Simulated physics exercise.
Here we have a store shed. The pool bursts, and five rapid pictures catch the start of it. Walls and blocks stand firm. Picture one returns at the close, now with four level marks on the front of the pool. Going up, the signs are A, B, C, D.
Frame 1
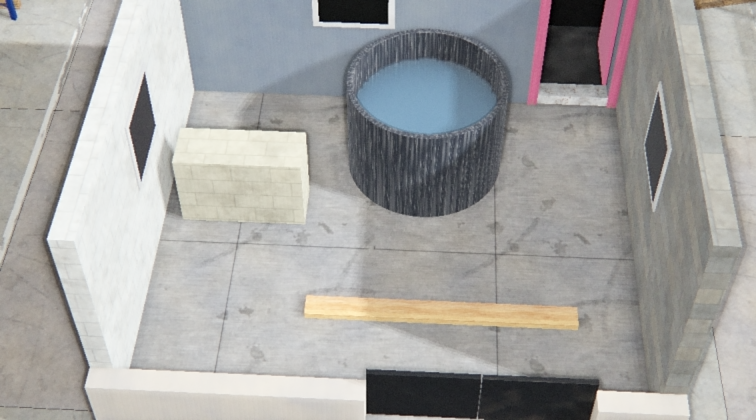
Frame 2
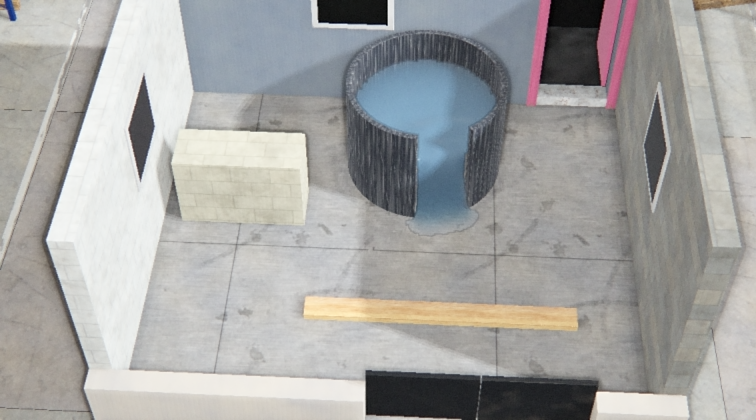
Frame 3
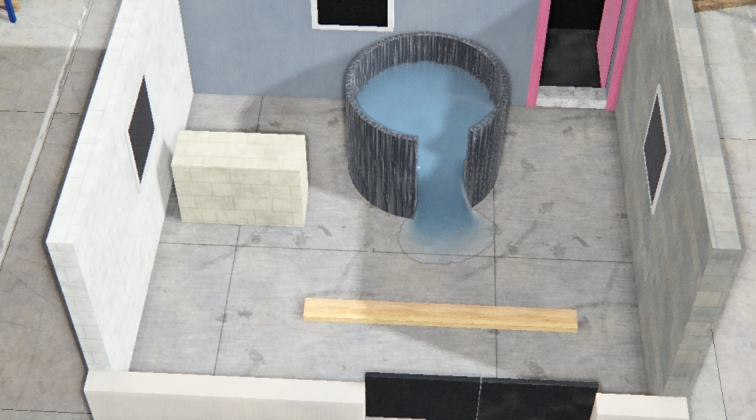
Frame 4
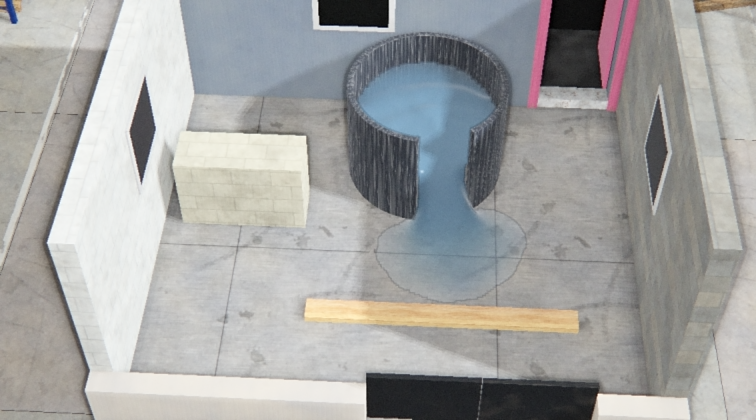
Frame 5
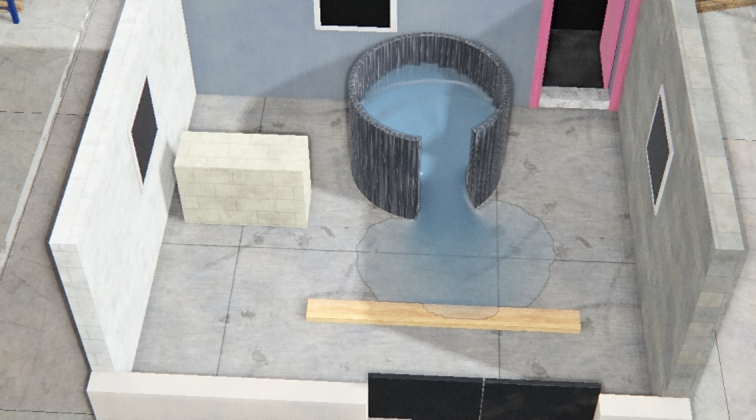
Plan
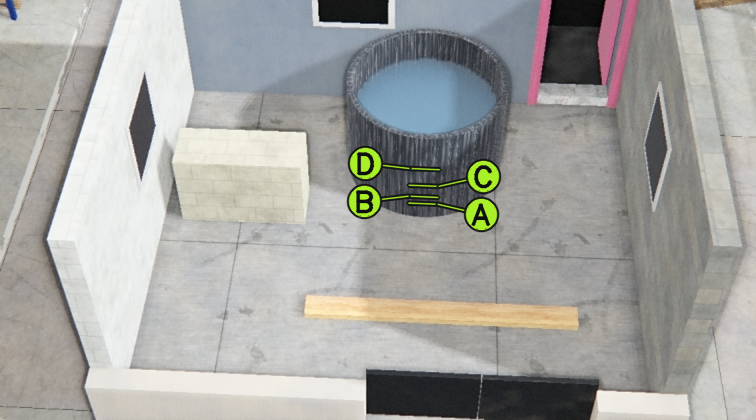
We see a round, dark-walled pool of still water inside a walled enclosure; then a gap appears in its front side, and water pours out, spreading across the grey floor to the wooden beam in front.
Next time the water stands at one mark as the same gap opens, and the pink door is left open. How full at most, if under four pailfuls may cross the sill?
D is the one.
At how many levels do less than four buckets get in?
All four.
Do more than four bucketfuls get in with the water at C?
No, not at all.
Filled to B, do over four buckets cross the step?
No, not at all.
On the marked copy, A at (423, 203); B at (423, 196); C at (423, 185); D at (424, 169); from the bottom up A, B, C, D.
With A, nothing gets over.
With B, nothing gets over.
With C, nothing gets over.
With D, a splash gets over, under a bucket.
